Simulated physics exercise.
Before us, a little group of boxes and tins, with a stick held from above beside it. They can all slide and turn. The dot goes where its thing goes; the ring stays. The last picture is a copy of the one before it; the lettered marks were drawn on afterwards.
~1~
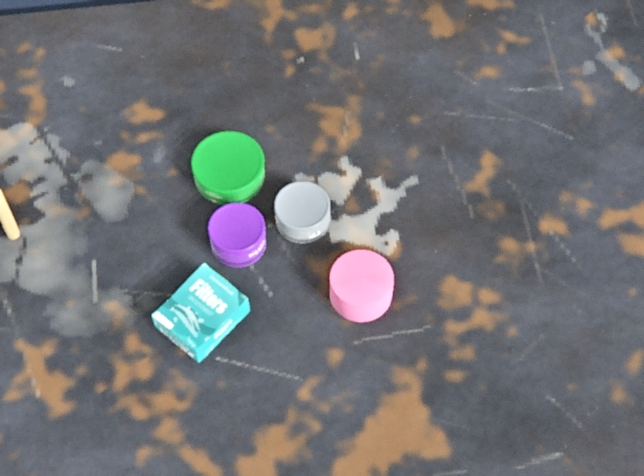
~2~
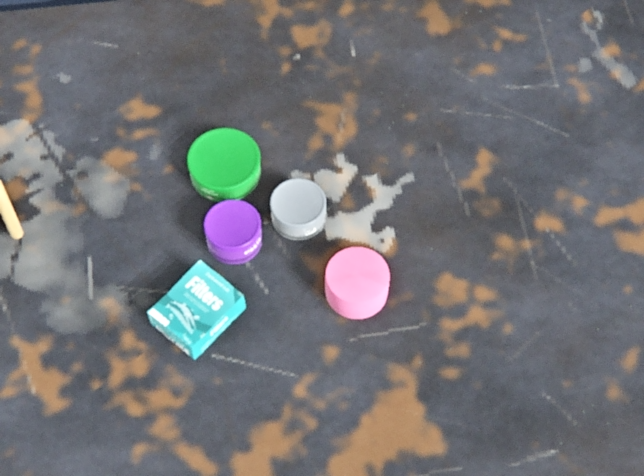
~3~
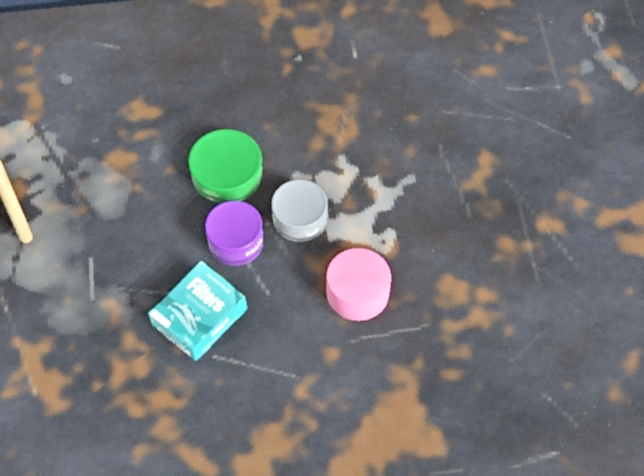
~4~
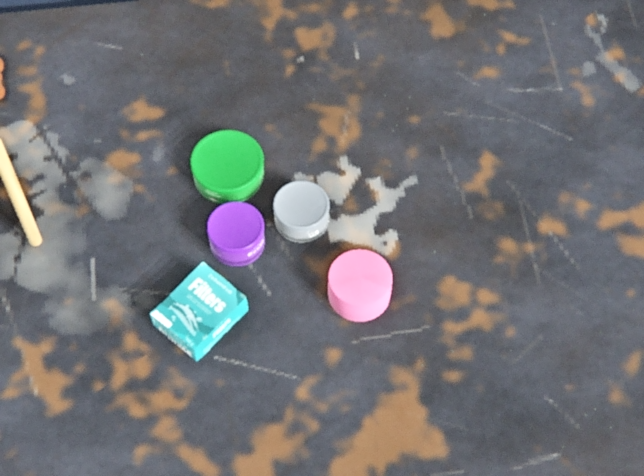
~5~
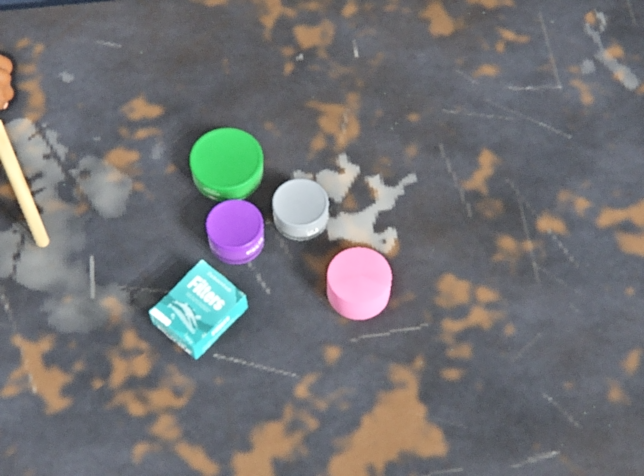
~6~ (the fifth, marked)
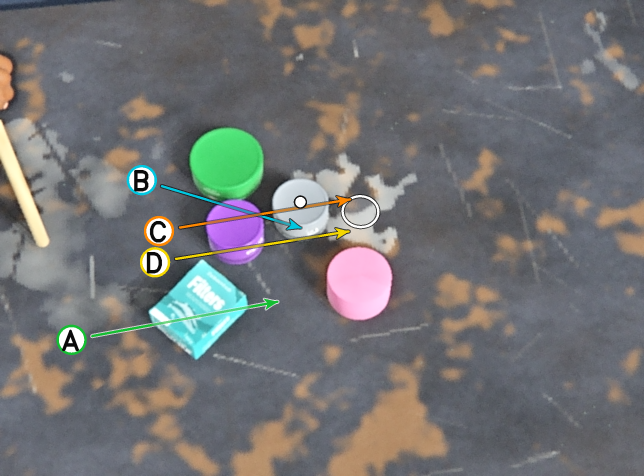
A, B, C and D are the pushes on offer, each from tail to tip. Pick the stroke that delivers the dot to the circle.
With C the dot lies in the ring.
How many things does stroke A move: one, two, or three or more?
It moves two.
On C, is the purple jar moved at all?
Yes.
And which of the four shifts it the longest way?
C.
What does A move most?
The turquoise box goes farthest.
On the marked copy, A from (92, 336) to (277, 302); B from (162, 186) to (301, 228); C from (180, 228) to (350, 199); D from (176, 259) to (349, 231); the ring at (360, 212); the white dot at (301, 202).
Following C. Soon after the start, foot of the stick (242, 218); grey jar (301, 210); purple jar (251, 238).
Later, foot of the stick (304, 208); grey jar (334, 213); purple jar (252, 238).
In the end, foot of the stick (350, 200); grey jar (361, 220); purple jar (252, 238); the dot on the grey jar is in the ring.
As for the rest, A leaves the dotted thing at (301, 210); B leaves the dotted thing at (332, 210); D leaves the dotted thing at (336, 187).
